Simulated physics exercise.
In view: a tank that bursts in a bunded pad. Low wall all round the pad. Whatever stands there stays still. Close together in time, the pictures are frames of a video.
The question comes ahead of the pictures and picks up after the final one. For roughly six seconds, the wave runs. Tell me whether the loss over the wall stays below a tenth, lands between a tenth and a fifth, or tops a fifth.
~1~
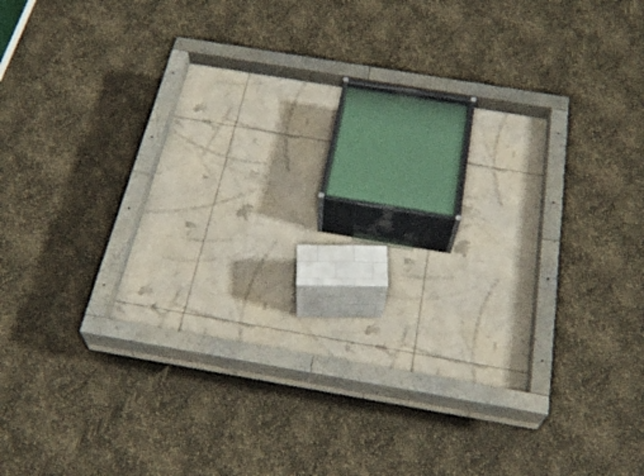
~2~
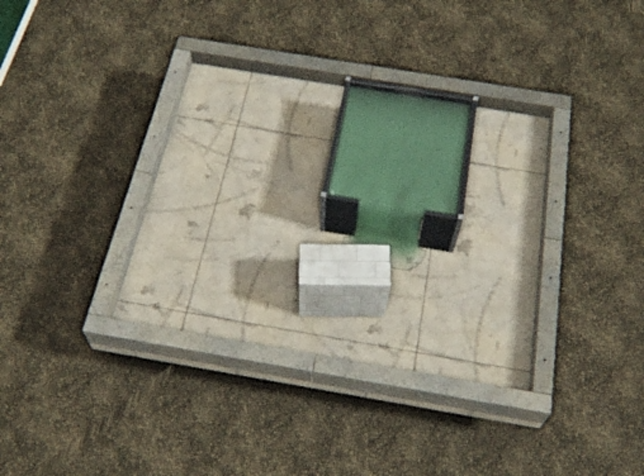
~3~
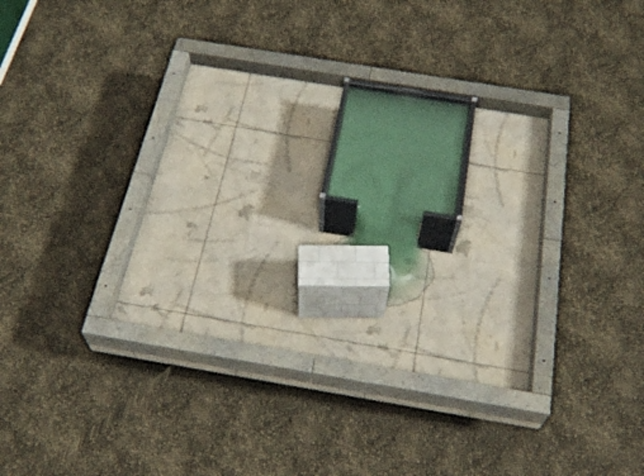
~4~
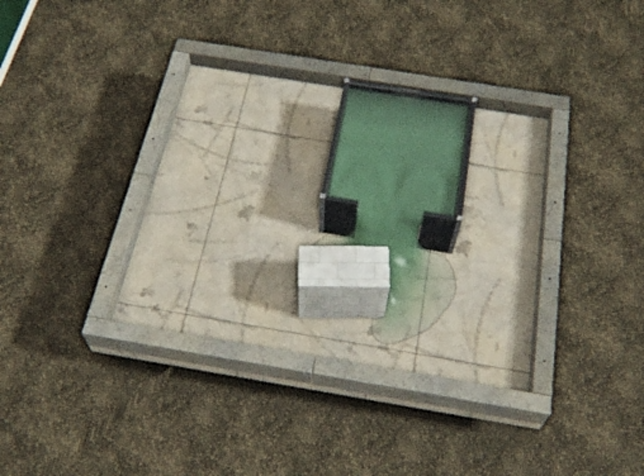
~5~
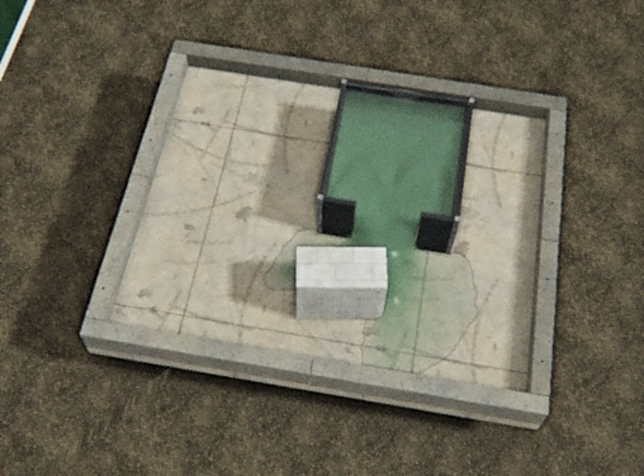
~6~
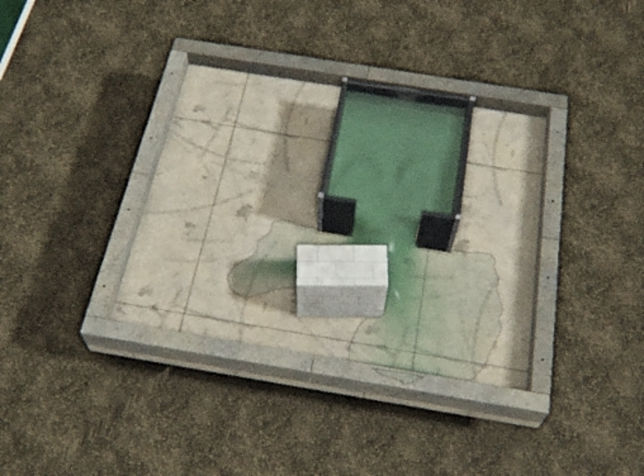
The loss stays beneath ten percent.
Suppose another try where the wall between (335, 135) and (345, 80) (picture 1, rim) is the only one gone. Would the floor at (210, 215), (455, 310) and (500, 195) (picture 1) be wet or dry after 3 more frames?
Going through them in order gives waterlogged, still bare, still bare.
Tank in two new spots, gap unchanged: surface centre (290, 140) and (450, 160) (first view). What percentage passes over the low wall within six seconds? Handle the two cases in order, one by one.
Note: Try one close to 8 in a hundred, try two close to 10.
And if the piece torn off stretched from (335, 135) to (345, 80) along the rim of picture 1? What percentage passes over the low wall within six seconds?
Close to 8 per cent, I reckon.
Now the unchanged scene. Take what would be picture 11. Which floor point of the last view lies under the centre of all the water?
I reckon somewhere around (381, 228).
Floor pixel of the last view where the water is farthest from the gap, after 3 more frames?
Best guess: Near (151, 281).
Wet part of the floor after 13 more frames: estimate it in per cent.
The answer is around 70 per cent.
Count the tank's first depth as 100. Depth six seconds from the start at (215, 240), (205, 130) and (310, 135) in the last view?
About 10 per cent, then 8 per cent, then 10 per cent.
A moment on, water covers 30 % of the floor; the low wall has let 0 % over.
Next, water covers 45 % of the floor; the low wall has let 0 % over.
Then, water covers 60 % of the floor; the low wall has let 3 % over.
Later, water covers 75 % of the floor; the low wall has let 4 % over.
In the end, water covers 85 % of the floor; the low wall has let 4 % over.
